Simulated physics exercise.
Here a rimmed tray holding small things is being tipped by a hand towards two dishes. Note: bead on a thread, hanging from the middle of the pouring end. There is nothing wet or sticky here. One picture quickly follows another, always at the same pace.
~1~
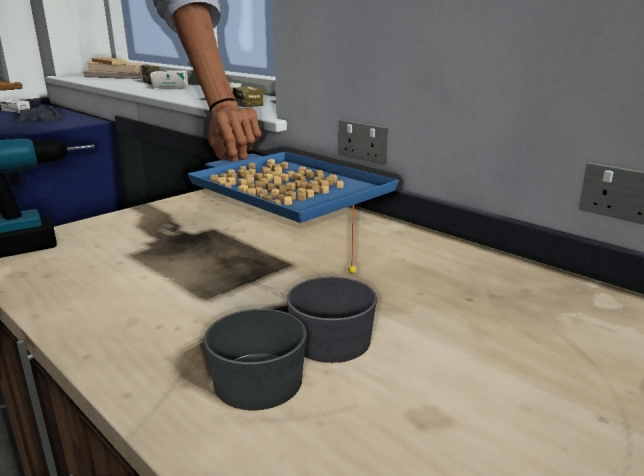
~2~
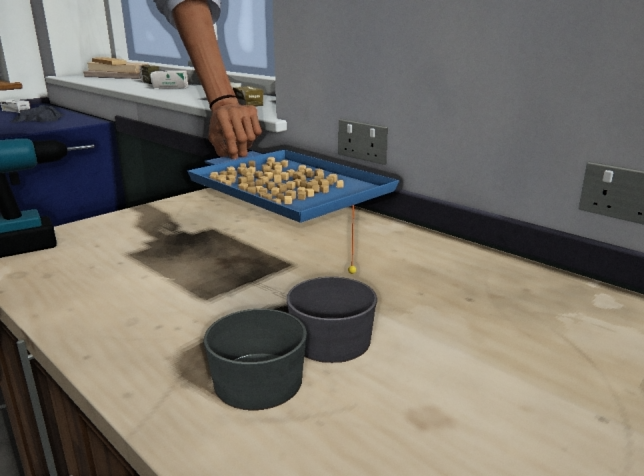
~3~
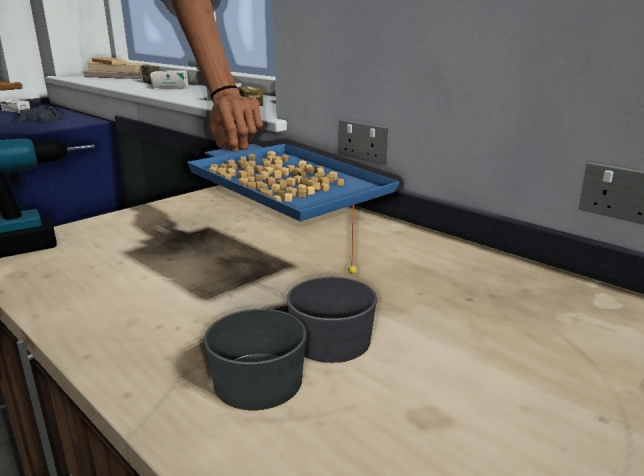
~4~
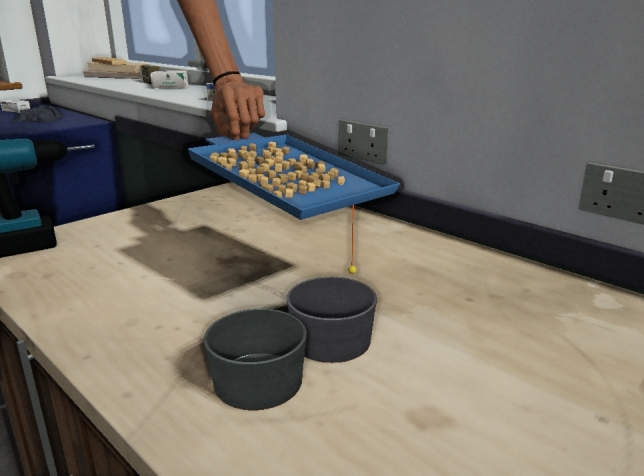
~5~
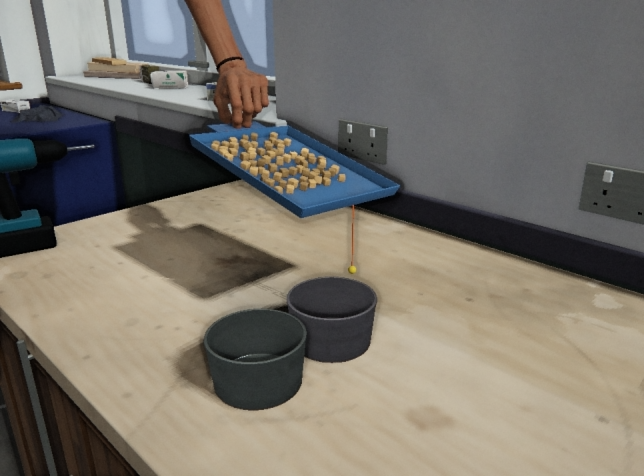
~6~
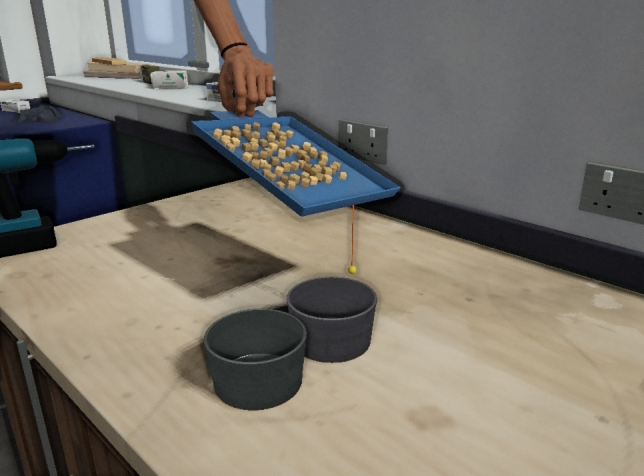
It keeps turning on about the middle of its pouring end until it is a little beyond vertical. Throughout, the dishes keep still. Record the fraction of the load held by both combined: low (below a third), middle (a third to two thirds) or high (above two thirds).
Fraction held by both: Low.
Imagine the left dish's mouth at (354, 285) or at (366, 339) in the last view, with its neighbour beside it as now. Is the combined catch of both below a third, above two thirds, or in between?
First attempt: One to two thirds; second attempt: Under a third.
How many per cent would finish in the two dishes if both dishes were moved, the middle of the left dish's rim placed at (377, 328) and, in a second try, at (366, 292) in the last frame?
Close to 30 in a hundred, then close to 70 in a hundred.
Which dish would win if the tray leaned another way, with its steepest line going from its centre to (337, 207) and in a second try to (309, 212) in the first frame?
Try one - the dish to the right; try two - the dish to the right.
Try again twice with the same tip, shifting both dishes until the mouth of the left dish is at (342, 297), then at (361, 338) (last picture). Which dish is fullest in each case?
In turn: The dish on the right-hand side, then the dish on the right-hand side.
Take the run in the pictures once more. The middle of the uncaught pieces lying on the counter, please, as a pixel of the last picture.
Once everything settles, the pieces are centred near (424, 321).
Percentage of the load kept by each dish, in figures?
Left dish around 0, right dish around 10, both in a hundred.
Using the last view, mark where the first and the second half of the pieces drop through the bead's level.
The opening half passes (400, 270), the closing half (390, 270).
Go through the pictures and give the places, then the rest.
The first frame shows corners of the pouring end (300, 211) and (395, 180), level; middle of the load (278, 181), small wooden cubes; left dish (289, 374); right dish (364, 331); bead on its thread (352, 270).
The second frame shows corners of the pouring end (300, 211) and (395, 180), level; middle of the load (278, 179).
The third frame shows corners of the pouring end (301, 210) and (395, 181), tipped barely, lowest at the right corner; middle of the load (278, 175).
The fourth frame shows corners of the pouring end (302, 208) and (396, 183), tipped a little, lowest at the right corner; middle of the load (279, 168).
The fifth frame shows corners of the pouring end (303, 207) and (396, 185), tipped a little, lowest at the right corner; middle of the load (280, 161).
The sixth frame shows corners of the pouring end (304, 206) and (397, 187), tipped clearly, lowest at the right corner; middle of the load (282, 154); left dish (289, 374); right dish (364, 331).
Just after the last frame, tray tipped steeply; almost all on the tray; just a few outside both; about a tenth in the air.
A moment on, tray tipped past a quarter turn; almost all on the tray; about a tenth outside both; just a few in the air.
Further on, tray tipped past a quarter turn; about a tenth in the right dish; almost all outside both.
When it is over, tray tipped past a quarter turn; not one in the left dish; about a tenth in the right dish; almost all outside both.
